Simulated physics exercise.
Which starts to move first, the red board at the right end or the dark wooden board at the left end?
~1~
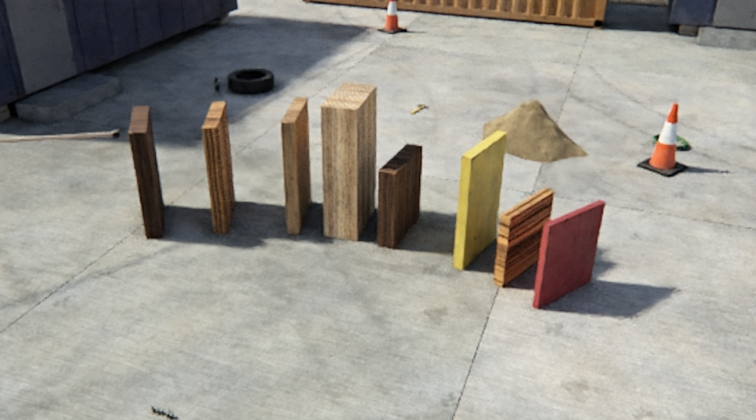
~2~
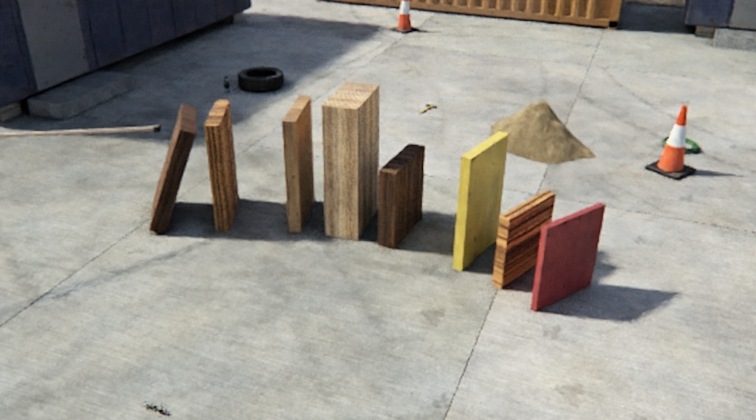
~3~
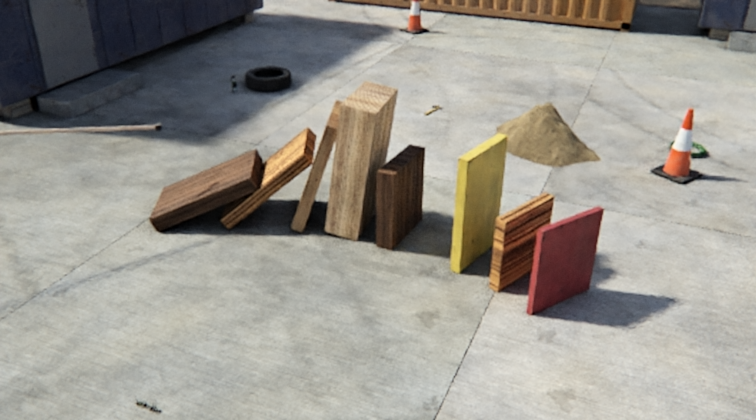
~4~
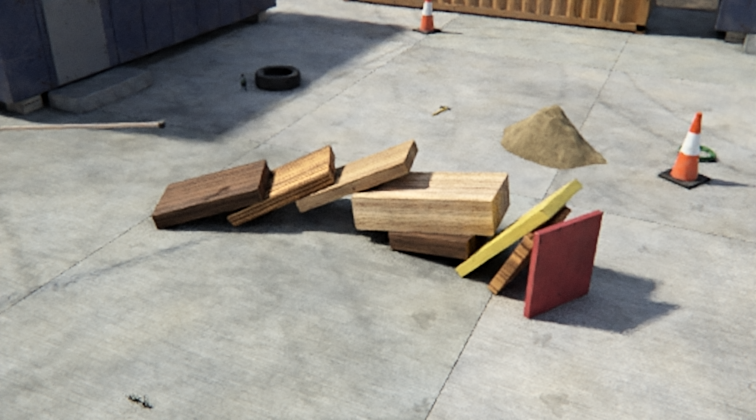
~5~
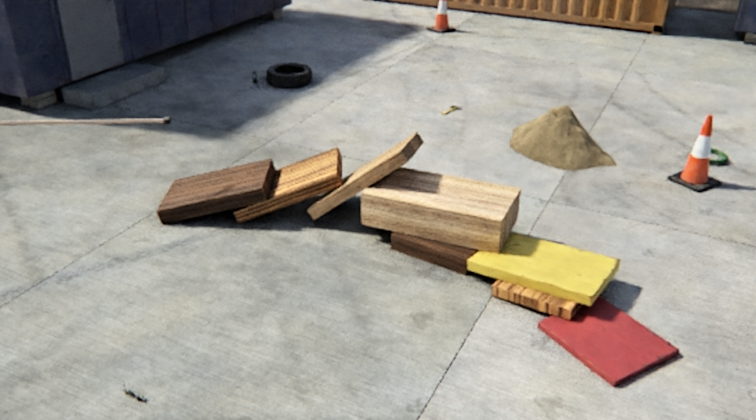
The dark wooden board at the left end moves first, tipping to the right while the rest still stand. The red board only goes down at the end, after the others have toppled or tipped.
